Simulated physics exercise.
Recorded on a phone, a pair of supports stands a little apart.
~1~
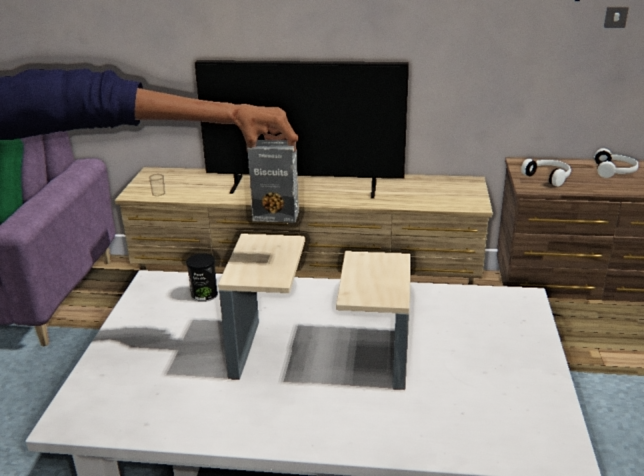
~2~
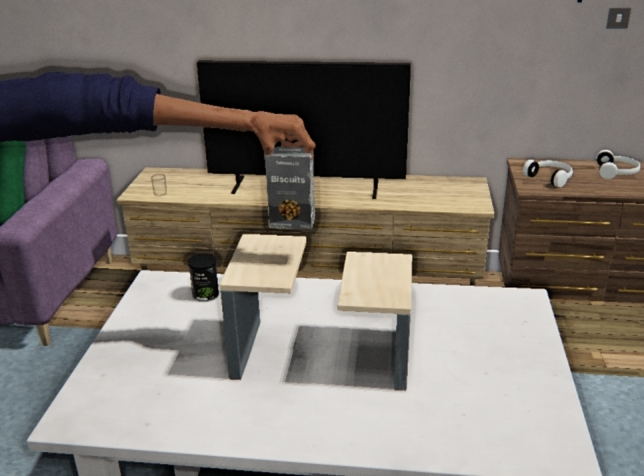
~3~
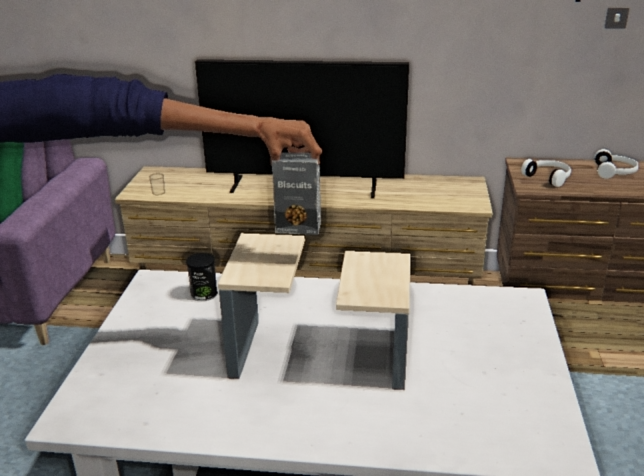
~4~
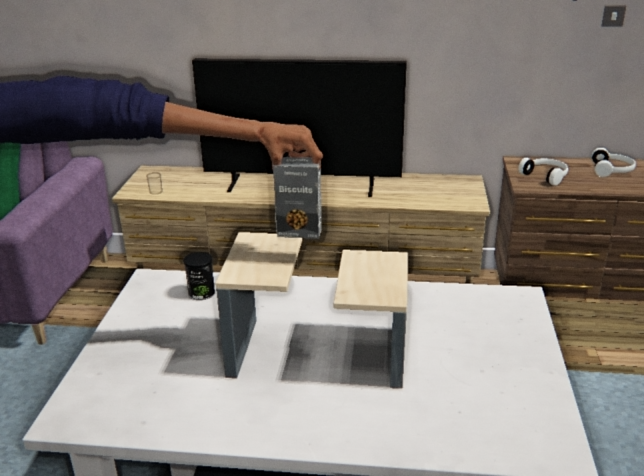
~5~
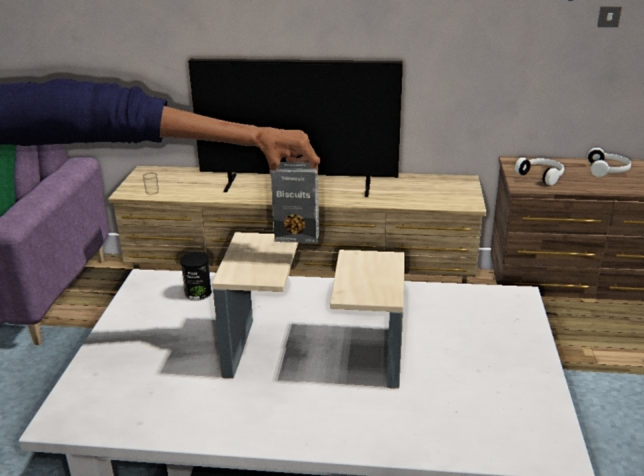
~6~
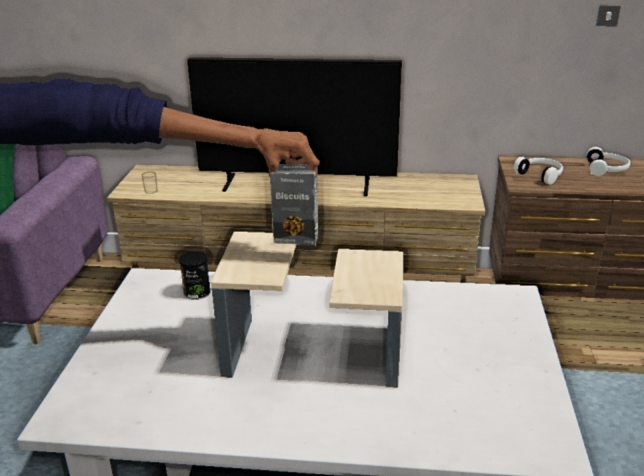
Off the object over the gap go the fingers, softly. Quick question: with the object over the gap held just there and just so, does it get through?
No: Pretty clearly it can't get by the gap.
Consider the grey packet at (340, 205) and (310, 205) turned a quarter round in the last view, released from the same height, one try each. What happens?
Well, first go it gets stuck, while second go it falls right through.
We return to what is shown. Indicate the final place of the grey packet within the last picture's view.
At about (344, 256).
Then, 0.20 s after the last picture, grey packet slid a little near (295, 224).
Then, 0.40 s after the last picture, grey packet tipped 41° from how it was near (320, 238).
Then, 0.50 s after the last picture, grey packet on its side near (336, 255).
At rest, tipped over on the stand or table, grey packet; black tin in place. Seen from the same camera at the end, grey packet near (344, 256). The packet lodges.
